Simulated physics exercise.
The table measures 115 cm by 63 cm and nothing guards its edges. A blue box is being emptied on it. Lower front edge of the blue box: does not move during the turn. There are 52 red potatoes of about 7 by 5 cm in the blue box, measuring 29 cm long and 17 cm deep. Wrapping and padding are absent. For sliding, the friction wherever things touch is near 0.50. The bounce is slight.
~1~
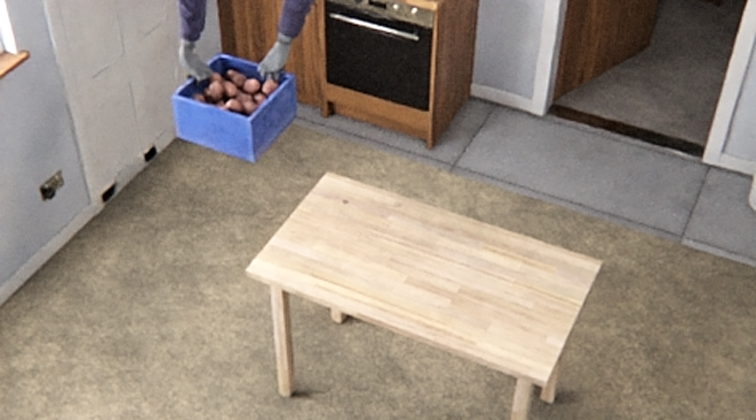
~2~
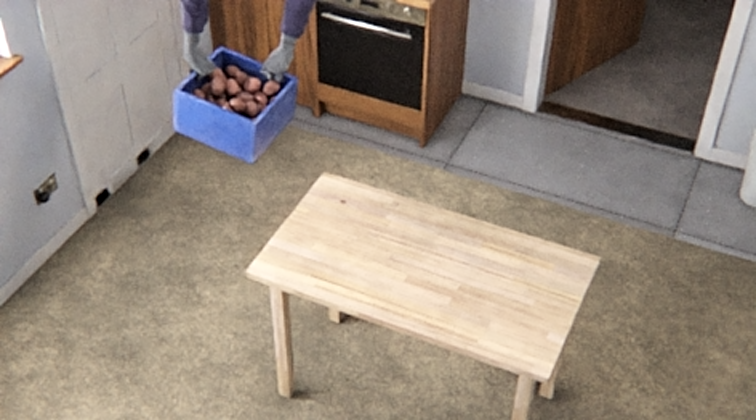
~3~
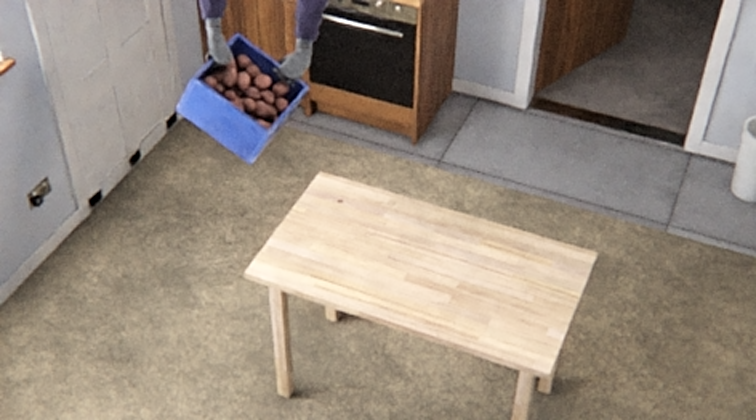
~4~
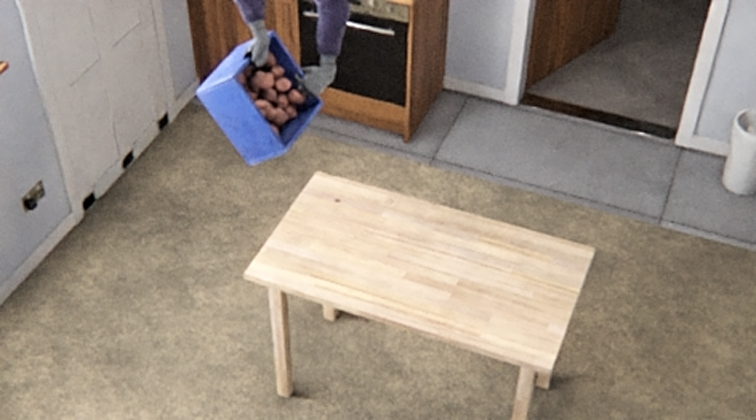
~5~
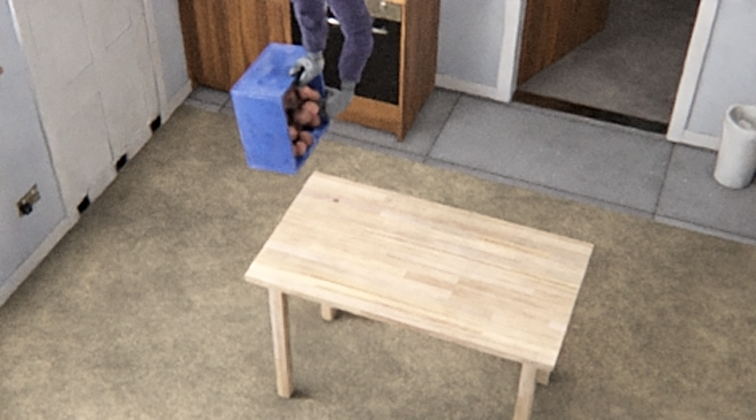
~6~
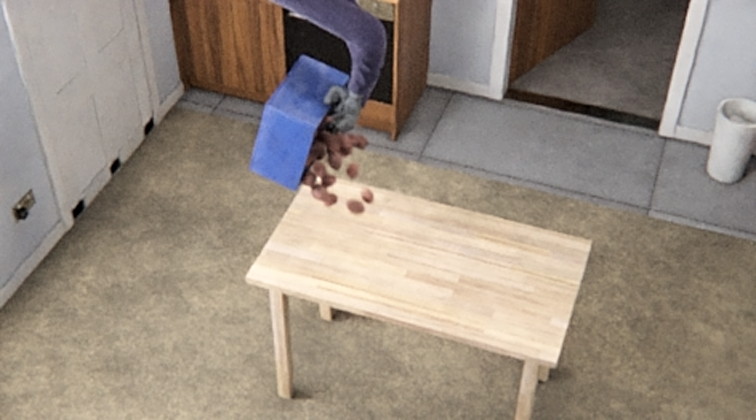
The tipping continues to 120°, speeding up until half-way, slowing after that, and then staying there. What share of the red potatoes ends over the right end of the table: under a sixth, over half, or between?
Right end of the table, share of red potatoes: Beneath a sixth.
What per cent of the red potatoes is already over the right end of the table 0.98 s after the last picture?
I'd say near 0 per cent at that moment.
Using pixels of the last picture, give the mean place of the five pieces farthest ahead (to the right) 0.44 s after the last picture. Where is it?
Close to (456, 267).
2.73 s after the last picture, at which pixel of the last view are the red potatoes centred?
Somewhere about (402, 246) in pixels.
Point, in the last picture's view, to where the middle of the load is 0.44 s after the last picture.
Centre: About (366, 240).
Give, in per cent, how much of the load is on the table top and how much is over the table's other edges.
Roughly 70 and 25 per cent.
Then, 0.44 s after the last picture, tilt 120°; 43 on the table top and 9 in the air.
Then, 0.98 s after the last picture, tilt 120°; 44 on the table top, 1 over the right end of the table and 7 over the table's other edges.
Then, 1.75 s after the last picture, tilt 120°; 36 on the table top, 2 over the right end of the table and 14 over the table's other edges.
When it is over (2.73 s after the last picture), 36 on the table top, 2 over the right end of the table and 14 over the table's other edges. Asked share, 2 of 52, 4 per cent.
